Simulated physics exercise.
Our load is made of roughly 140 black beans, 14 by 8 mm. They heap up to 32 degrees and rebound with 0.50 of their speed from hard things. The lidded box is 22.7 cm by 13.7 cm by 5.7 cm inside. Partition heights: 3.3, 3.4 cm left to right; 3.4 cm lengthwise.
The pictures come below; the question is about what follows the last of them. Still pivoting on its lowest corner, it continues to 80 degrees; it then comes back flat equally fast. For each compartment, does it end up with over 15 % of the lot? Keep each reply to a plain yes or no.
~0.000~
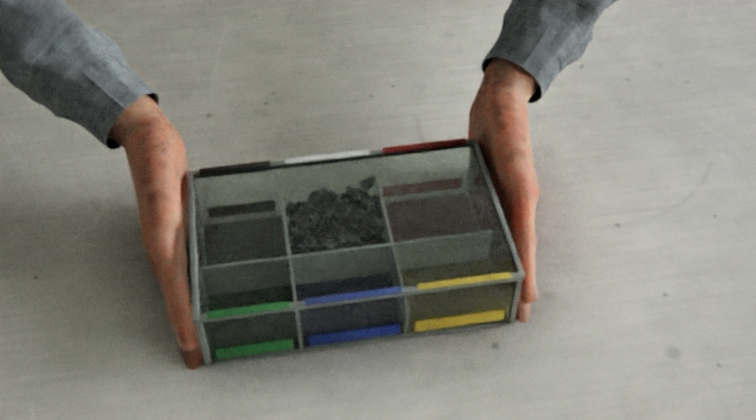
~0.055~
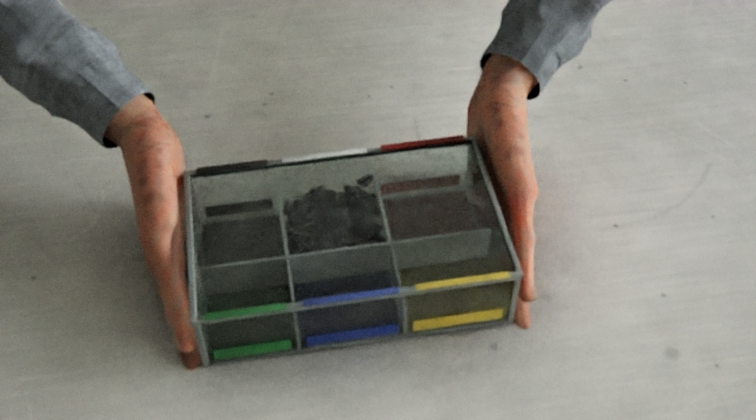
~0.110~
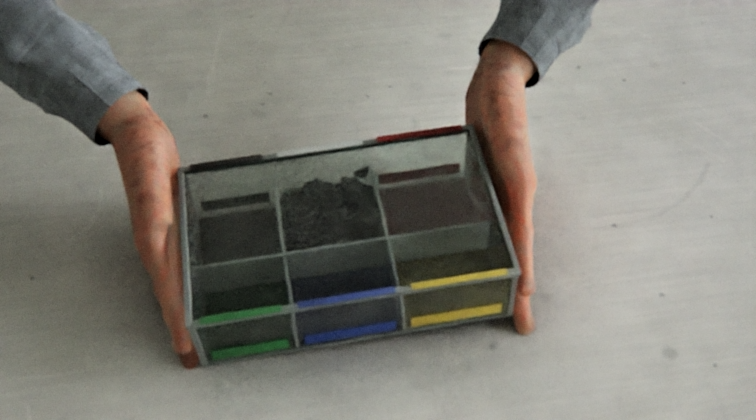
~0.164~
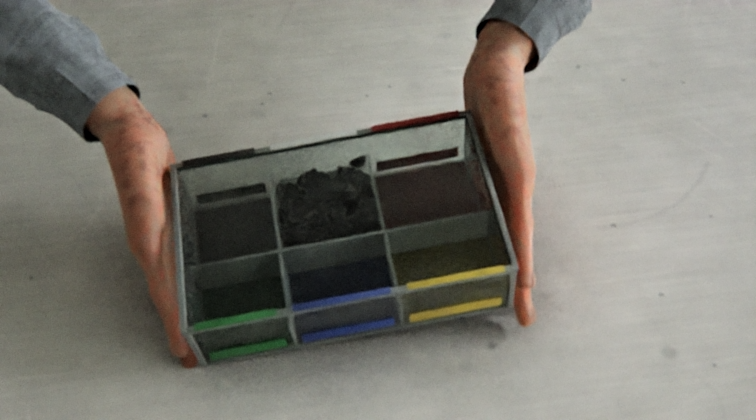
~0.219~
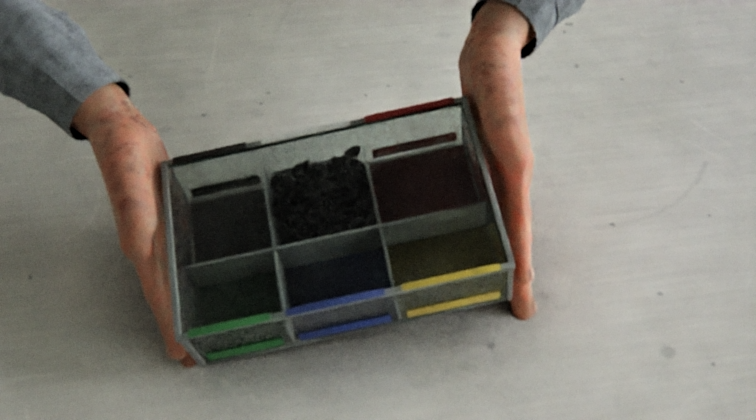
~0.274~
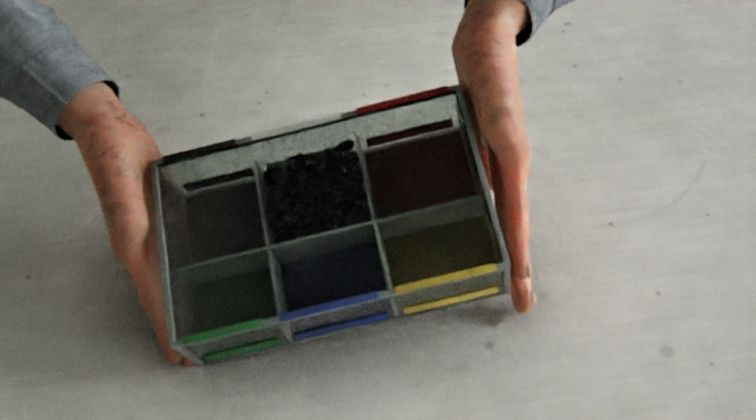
Here goes: Red no; blue no; green yes; yellow no; white yes; black no.
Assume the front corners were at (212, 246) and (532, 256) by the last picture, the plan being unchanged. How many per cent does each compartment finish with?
Result - red: 45 %; blue: 0 %; green: 0 %; yellow: 0 %; white: 55 %; black: 0 %.
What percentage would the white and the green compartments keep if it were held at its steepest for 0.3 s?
That would leave white with 45 percent and green with 55 percent.
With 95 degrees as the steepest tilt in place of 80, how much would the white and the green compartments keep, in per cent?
Then the white compartment would keep 15 per cent and the green one 75 per cent.
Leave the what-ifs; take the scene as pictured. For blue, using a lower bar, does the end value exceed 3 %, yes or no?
As for blue, indeed so.
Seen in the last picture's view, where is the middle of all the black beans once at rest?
Estimated resting centre: Around (294, 284).
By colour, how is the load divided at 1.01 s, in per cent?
Red = 0, blue = 5, green = 20, yellow = 0, white = 70, black = 0 (per cent).
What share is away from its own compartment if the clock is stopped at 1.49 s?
Near 50 per cent of it.
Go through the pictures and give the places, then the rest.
In the first picture, box tilt 0 degrees, front corners at (199, 317) and (518, 274); white 100 %.
In the second picture, box tilt 1 degrees, front corners at (196, 319) and (516, 274).
In the third picture, box tilt 5 degrees, front corners at (192, 322) and (514, 270), lowest corner left front.
In the fourth picture, box tilt 10 degrees, front corners at (187, 328) and (512, 266), lowest corner left front.
In the fifth picture, box tilt 15 degrees, front corners at (181, 335) and (508, 264), lowest corner left front.
In the sixth picture, box tilt 21 degrees, front corners at (176, 342) and (504, 263), lowest corner left front; white 100 %. Its pace works out near 95 degrees a second.
After 1.01 s, tilt 79 degrees; blue 5 %, green 20 %, white 70 %.
After 1.49 s, tilt 34 degrees; blue 5 %, green 45 %, white 50 %.
After 2.05 s, tilt 0 degrees; blue 5 %, green 45 %, white 50 %.
At rest (2.4 s), red 0 %, blue 5 %, green 45 %, yellow 0 %, white 50 %, black 0 %.
